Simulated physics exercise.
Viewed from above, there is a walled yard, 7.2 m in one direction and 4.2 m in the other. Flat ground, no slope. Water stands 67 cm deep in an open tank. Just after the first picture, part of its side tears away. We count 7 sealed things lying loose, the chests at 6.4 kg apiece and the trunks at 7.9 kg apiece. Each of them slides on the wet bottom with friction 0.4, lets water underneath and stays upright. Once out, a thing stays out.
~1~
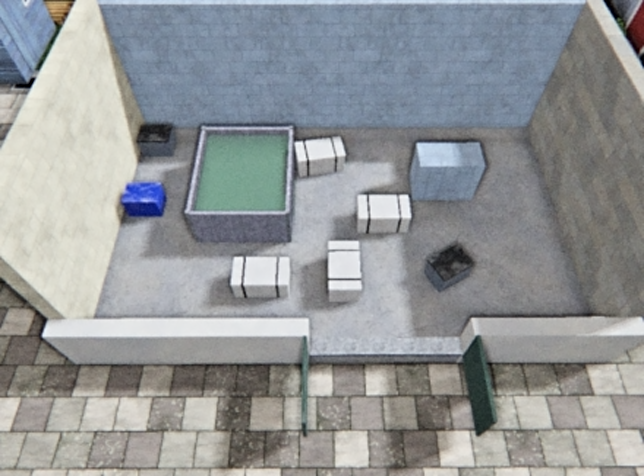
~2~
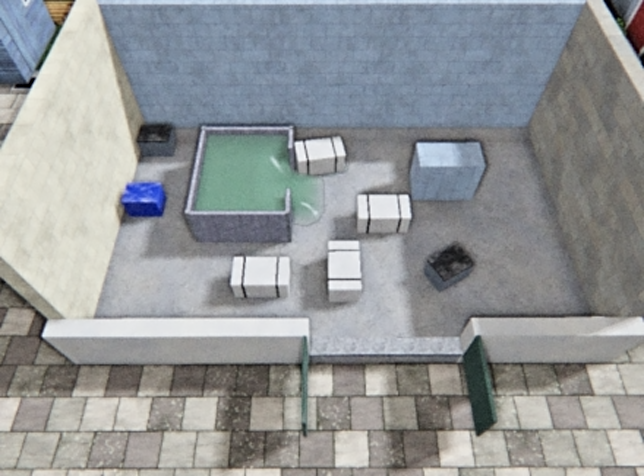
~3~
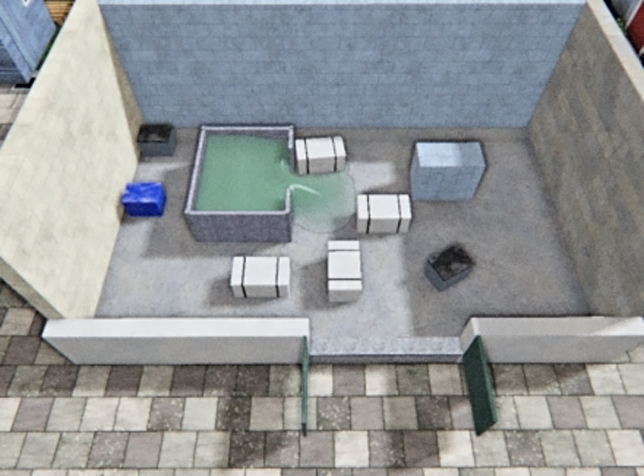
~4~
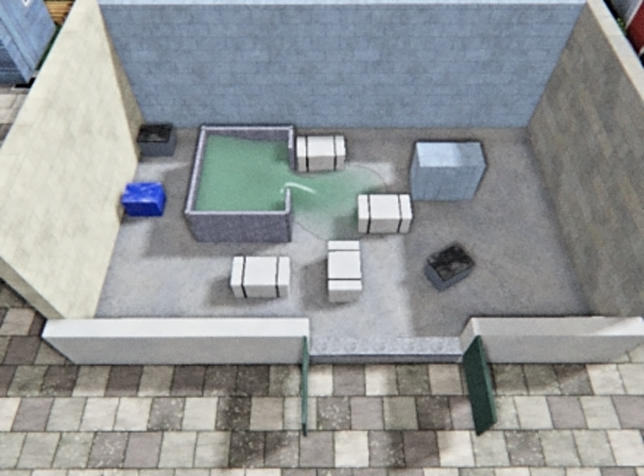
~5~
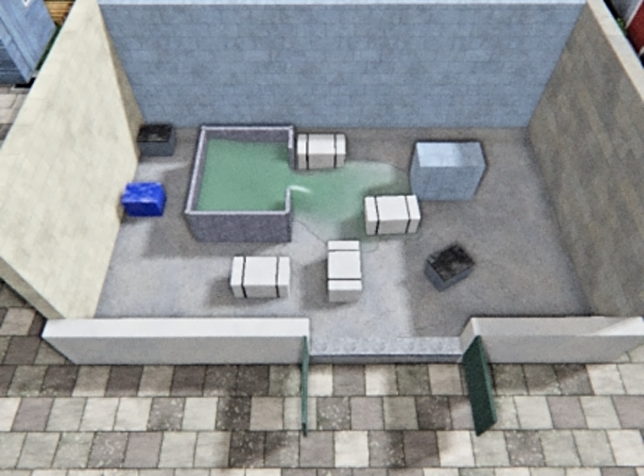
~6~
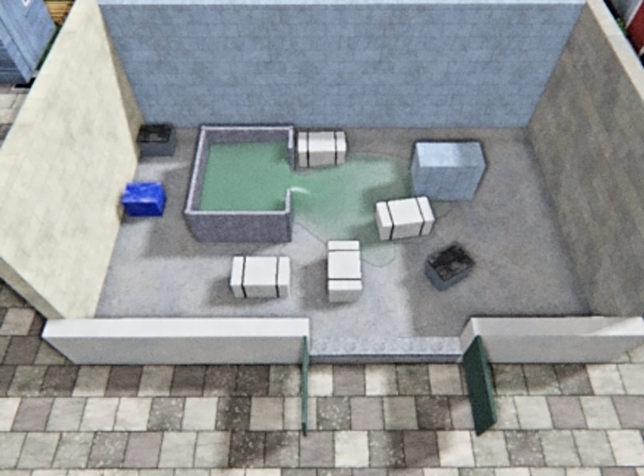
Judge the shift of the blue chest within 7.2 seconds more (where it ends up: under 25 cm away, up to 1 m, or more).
Well, as for the blue chest, it keeps to its starting spot.
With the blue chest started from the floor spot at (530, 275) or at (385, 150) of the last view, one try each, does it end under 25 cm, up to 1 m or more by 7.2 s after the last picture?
In that order: It goes a modest distance; it goes a long way.
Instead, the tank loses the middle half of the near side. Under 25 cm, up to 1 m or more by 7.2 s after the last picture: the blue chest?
Afterwards the blue chest is carried a long way.
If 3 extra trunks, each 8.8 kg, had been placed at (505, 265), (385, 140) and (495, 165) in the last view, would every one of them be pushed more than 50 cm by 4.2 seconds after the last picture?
Going one by one: Too far, too far, too far.
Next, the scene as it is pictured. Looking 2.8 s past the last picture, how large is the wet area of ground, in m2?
I'd put it close to 18 m2.
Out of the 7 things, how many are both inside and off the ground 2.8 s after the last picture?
At that time the total is 2.
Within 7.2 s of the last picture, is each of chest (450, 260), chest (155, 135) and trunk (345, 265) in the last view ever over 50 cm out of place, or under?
Beyond, within, beyond.
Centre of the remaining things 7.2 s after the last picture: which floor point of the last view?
I'd put it close to (264, 222) in the last view.
Then, 0.9 s after the last picture the blue chest is near (141, 192), 0.0 m from its start, aground; 0 of 7 are out; 1 afloat.
Then, 2.8 s after the last picture the blue chest is near (141, 192), 0.0 m from its start, aground; 0 of 7 are out; 2 afloat.
Then, 4.8 s after the last picture the blue chest is near (141, 192), 0.0 m from its start, aground; 0 of 7 are out; 1 afloat.
Then, 7.2 s after the last picture the blue chest is near (141, 192), 0.0 m from its start, aground; 1 of 7 are out; 2 afloat.
